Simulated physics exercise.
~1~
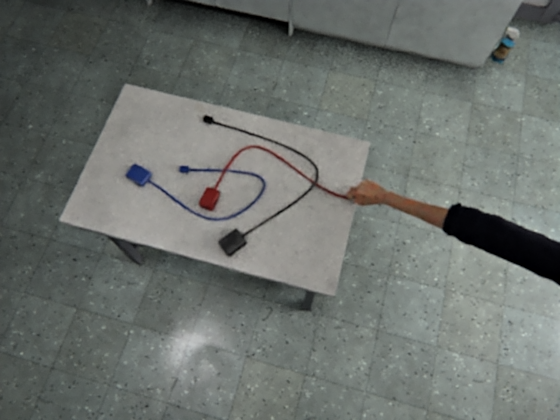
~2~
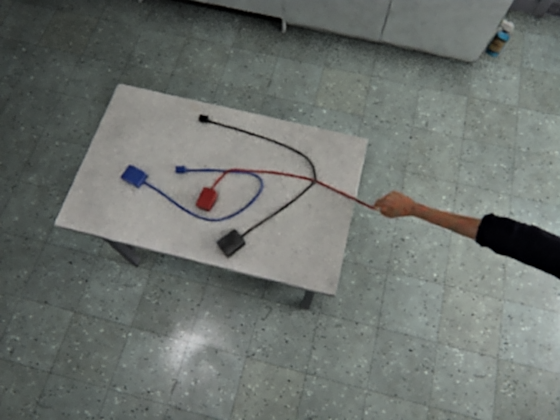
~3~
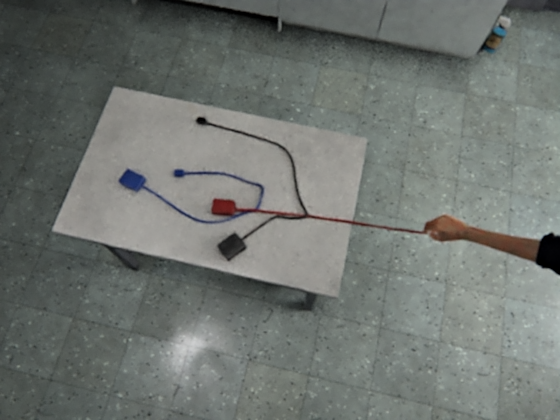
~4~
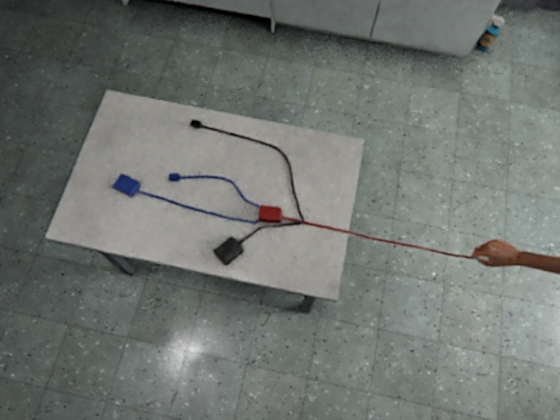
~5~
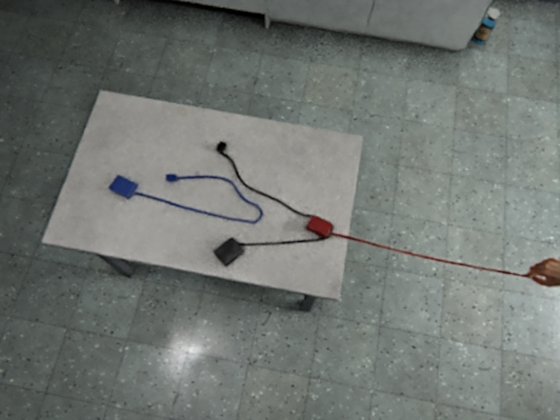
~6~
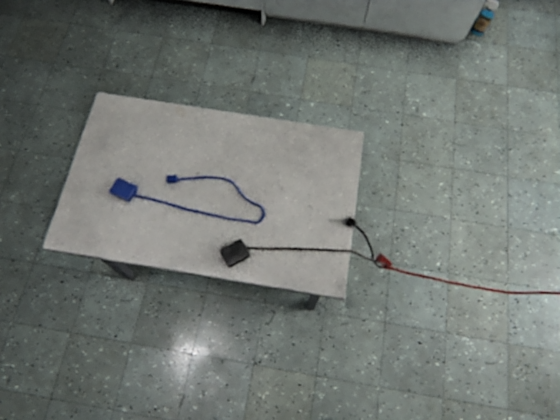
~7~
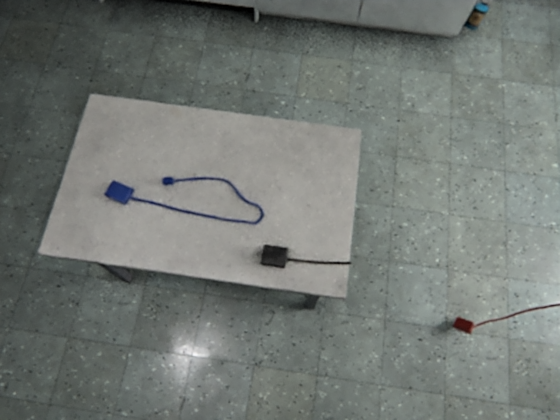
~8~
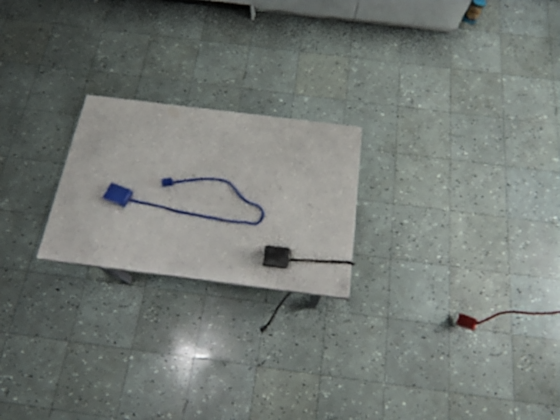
A hand pulls the red lead off the table, dragging the black one partly over the edge.
